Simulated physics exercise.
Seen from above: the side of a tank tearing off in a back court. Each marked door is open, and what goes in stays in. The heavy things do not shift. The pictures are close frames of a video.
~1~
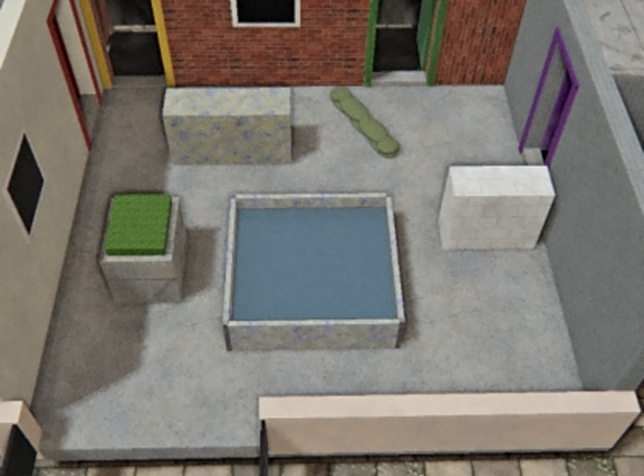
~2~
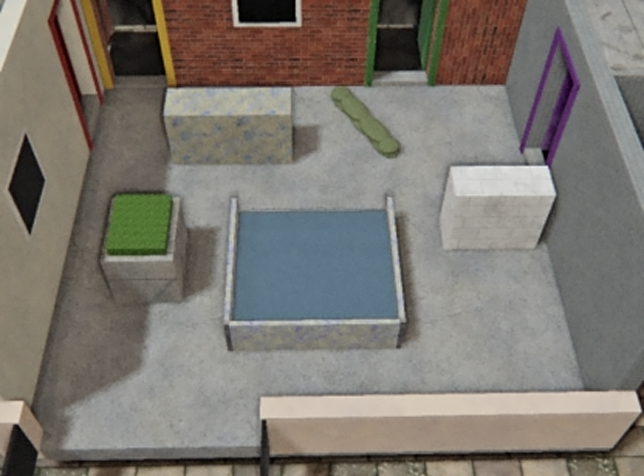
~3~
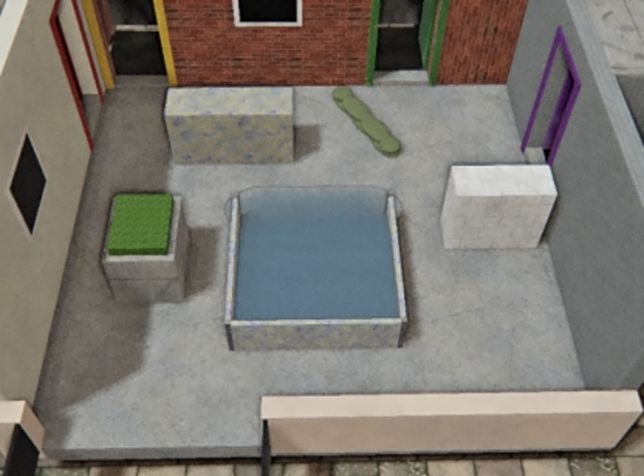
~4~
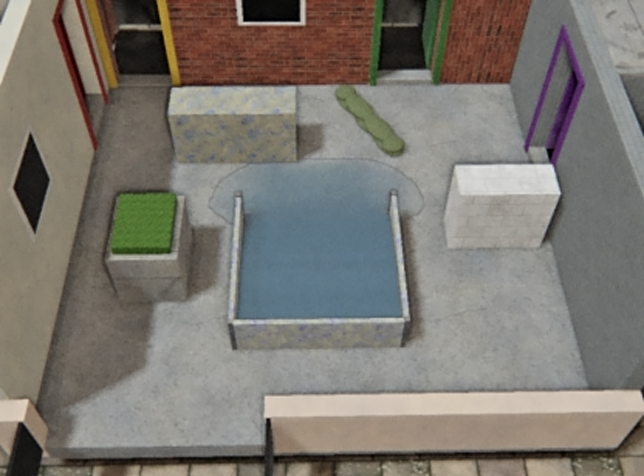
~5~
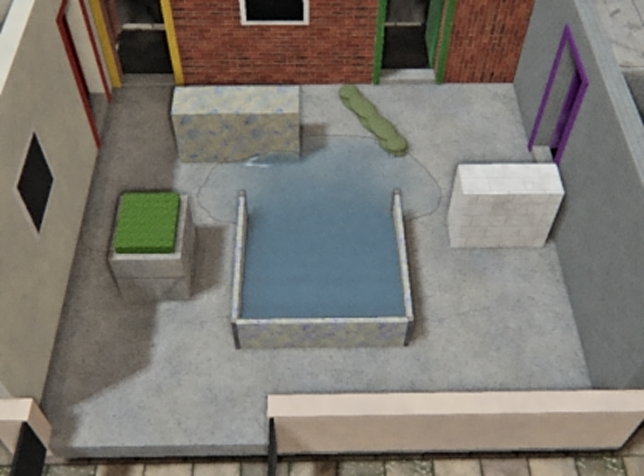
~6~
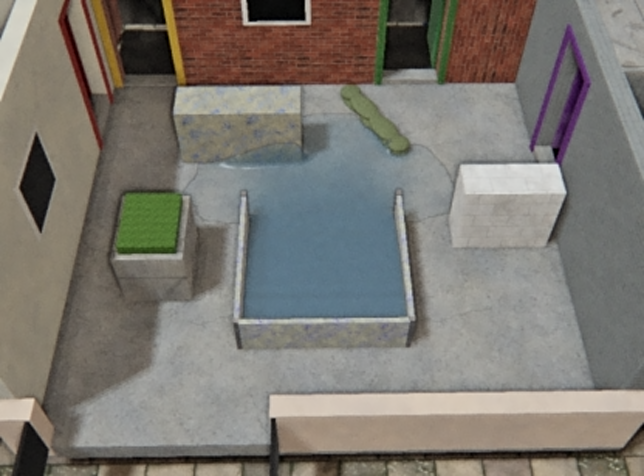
Blue water fills a square, speckled stone tank at the centre of a grey walled court, seen from above at a nearly steady view that drifts very slightly. A speckled block and a green strip lie behind it, a green-topped block left, a white block right, near red, yellow, green and purple doorframes. The tank's far side vanishes, and water pours out backward, fanning thinly across the floor to the speckled block.
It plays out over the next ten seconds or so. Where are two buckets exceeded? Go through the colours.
The green door admits no more than that; the purple door admits no more than that; the red door admits no more than that; the yellow door lets in a lot.
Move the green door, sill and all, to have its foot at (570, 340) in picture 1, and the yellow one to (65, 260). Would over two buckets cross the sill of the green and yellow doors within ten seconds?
In short: Green takes less, yellow floods.
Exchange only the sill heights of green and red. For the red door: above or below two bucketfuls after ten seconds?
One by one: The red door is over.
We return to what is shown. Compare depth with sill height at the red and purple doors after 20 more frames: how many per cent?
In turn 80 and 70 per cent.
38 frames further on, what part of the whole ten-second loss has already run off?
Roughly 40 per cent.
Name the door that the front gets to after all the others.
That is the one in purple.
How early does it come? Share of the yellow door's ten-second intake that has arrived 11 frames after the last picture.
About 0 per cent.
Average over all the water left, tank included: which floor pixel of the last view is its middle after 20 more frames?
Roughly at (291, 174).
A moment on, water covers 20 % of the floor; the green door not reached, the purple door not reached, the red door not reached, the yellow door not reached.
Next, water covers 45 % of the floor; the green door wet at the sill, nothing in, the purple door not reached, the red door wet at the sill, nothing in, the yellow door not reached.
Then, water covers 60 % of the floor; the green door wet at the sill, nothing in, the purple door wet at the sill, nothing in, the red door wet at the sill, nothing in, the yellow door under two buckets in.
Later, water covers 70 % of the floor; the green door wet at the sill, nothing in, the purple door wet at the sill, nothing in, the red door wet at the sill, nothing in, the yellow door over two buckets in.
In the end, water covers 85 % of the floor; the green door wet at the sill, nothing in, the purple door wet at the sill, nothing in, the red door wet at the sill, nothing in, the yellow door far over two buckets in.
